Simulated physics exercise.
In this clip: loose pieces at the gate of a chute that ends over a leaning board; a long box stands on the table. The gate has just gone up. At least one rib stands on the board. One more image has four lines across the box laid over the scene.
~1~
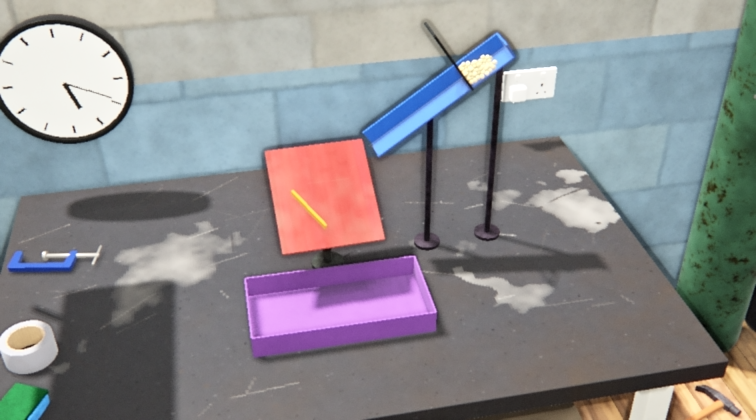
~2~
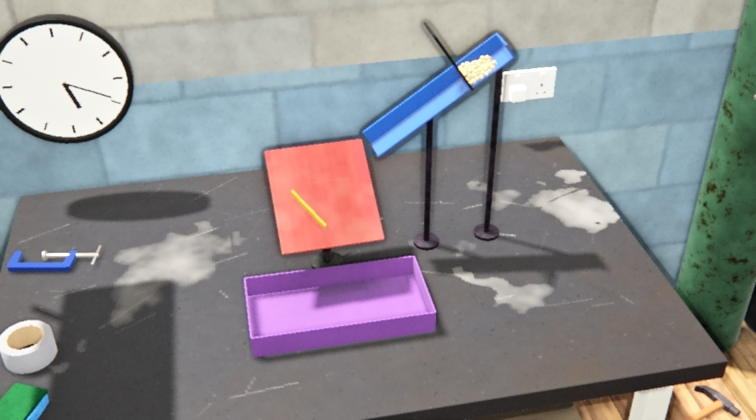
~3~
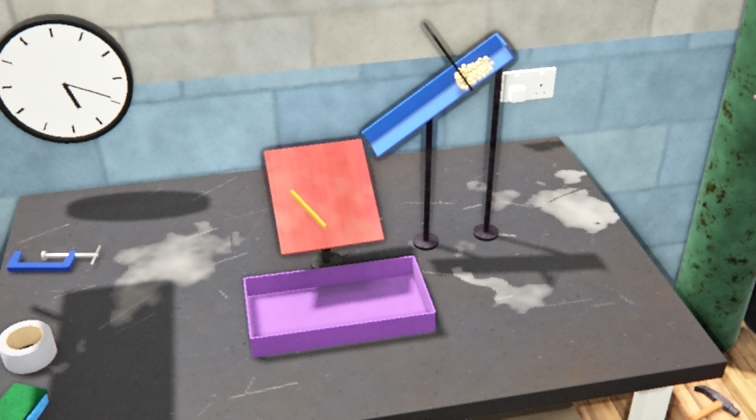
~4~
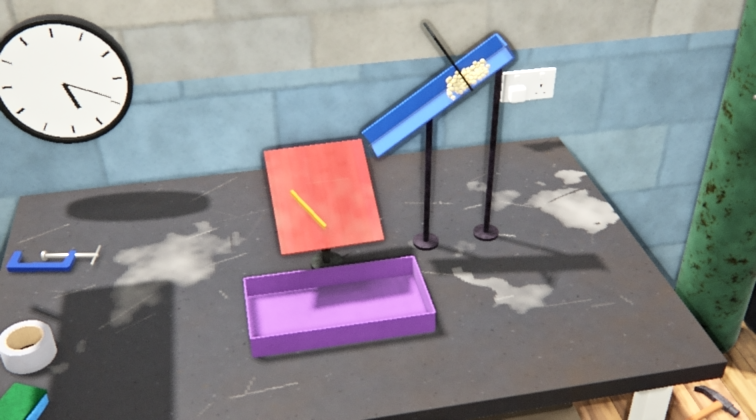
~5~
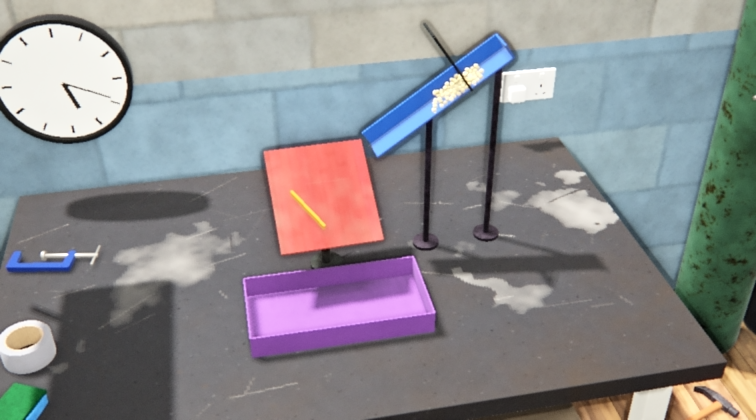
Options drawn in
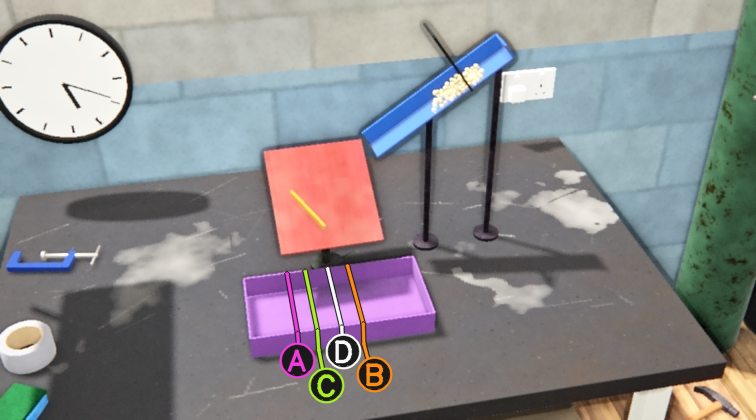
A dark, scuffed workbench stands against a grey and blue block wall with a round clock, seen from slightly above by a still camera. On it are a tilted red board with a yellow rib, an empty purple box in front, and a blue chute on two black posts to the right, holding pale beans near its raised gate. The beans slide a short way down the chute, spreading out.
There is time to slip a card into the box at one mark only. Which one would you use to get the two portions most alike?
The best line is B.
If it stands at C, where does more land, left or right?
The right side.
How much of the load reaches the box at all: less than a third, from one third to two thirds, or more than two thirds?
More than two thirds.
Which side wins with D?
The right side.
On the marked copy, line A crosses the front rim at (297, 332); line B crosses the front rim at (363, 323); line C crosses the front rim at (317, 329); line D crosses the front rim at (341, 326).
If A is chosen, of what is caught, a stray few on the left of the divider, nearly all on the right.
If B is chosen, of what is caught, about half on the left of the divider, about half on the right.
If C is chosen, of what is caught, a small part on the left of the divider, nearly all on the right.
If D is chosen, of what is caught, a small part on the left of the divider, most on the right.
